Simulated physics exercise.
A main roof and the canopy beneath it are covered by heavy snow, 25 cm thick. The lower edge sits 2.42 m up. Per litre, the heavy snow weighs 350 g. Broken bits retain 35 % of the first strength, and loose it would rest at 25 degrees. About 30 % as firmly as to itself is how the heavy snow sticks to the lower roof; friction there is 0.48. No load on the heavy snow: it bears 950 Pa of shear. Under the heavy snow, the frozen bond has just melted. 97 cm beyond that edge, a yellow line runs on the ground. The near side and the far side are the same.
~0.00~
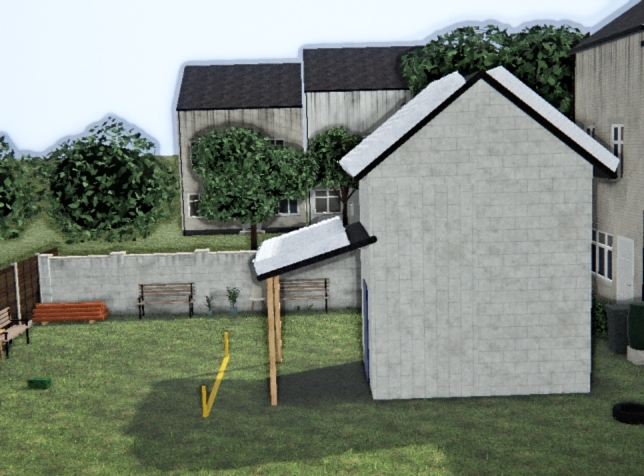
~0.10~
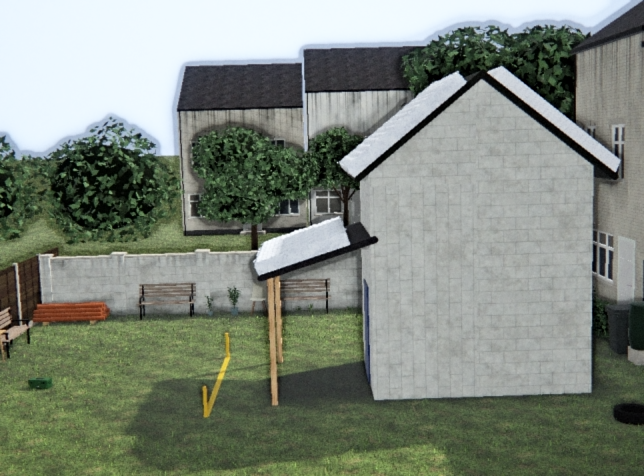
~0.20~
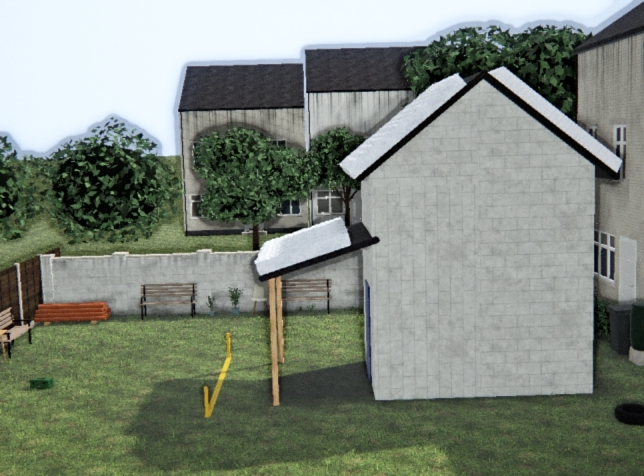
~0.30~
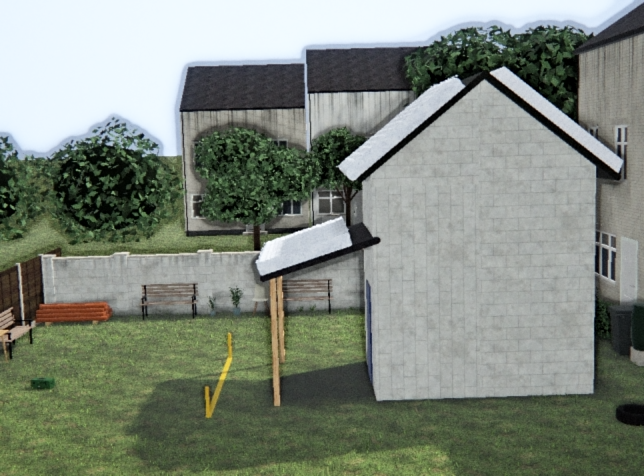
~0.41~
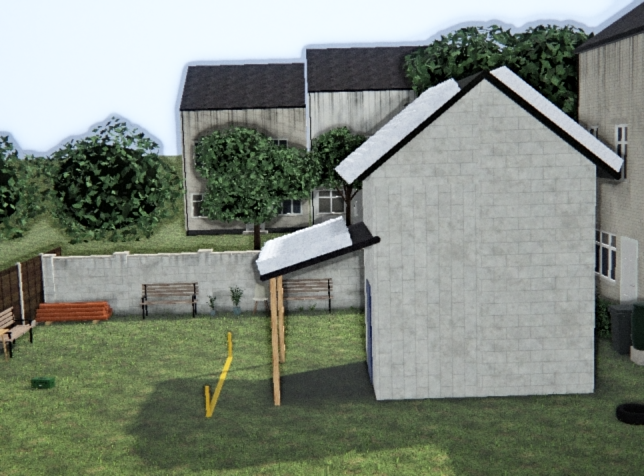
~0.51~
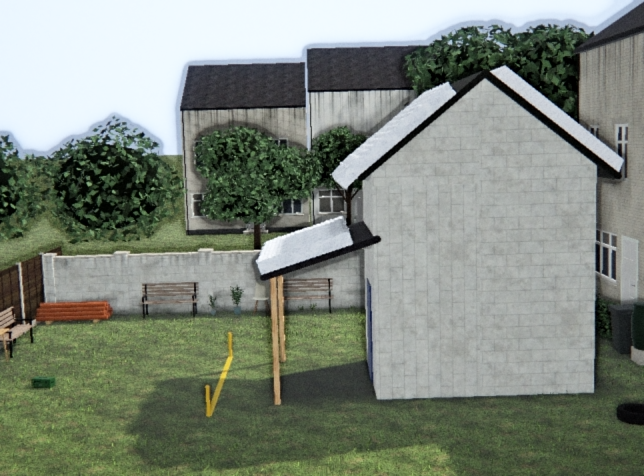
To begin with, white snow covers both slopes of a pale block building's roof and the lower lean-to beside it, above a grassy yard with benches. The snow on the upper left slope then slides slightly down and left in one piece, until it pokes a little past the roof's edge.
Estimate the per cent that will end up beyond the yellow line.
Roughly 25 per cent will end up beyond it.
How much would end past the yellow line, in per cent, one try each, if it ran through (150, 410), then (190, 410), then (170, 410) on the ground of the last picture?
1 %, then 14 %, then 7 %.
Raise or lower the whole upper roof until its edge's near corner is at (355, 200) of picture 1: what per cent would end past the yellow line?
Roughly 4 per cent.
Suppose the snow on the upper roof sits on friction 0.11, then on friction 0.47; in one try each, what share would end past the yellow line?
Try 1: 45 %; try 2: 16 %.
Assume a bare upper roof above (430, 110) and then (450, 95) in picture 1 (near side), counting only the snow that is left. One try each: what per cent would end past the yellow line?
It would be around 8 percent and then around 20 percent.
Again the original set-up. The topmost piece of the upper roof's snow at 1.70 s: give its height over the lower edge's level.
Roughly 1.1 m.
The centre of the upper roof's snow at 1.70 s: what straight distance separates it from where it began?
Distance from start: Around 3.0 m.
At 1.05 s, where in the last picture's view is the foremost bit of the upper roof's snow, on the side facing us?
Close to pixel (303, 239).
After 1.05 s, none is below the lower edge and 0 % is past the line.
After 1.70 s, none is below the lower edge and 0 % is past the line.
After 2.35 s, 37 % is below the lower edge and 17 % is past the line.
After 3.00 s, 46 % is below the lower edge and 25 % is past the line.
After 3.50 s, at the end, 46 % is below the lower edge and 25 % is past the line.
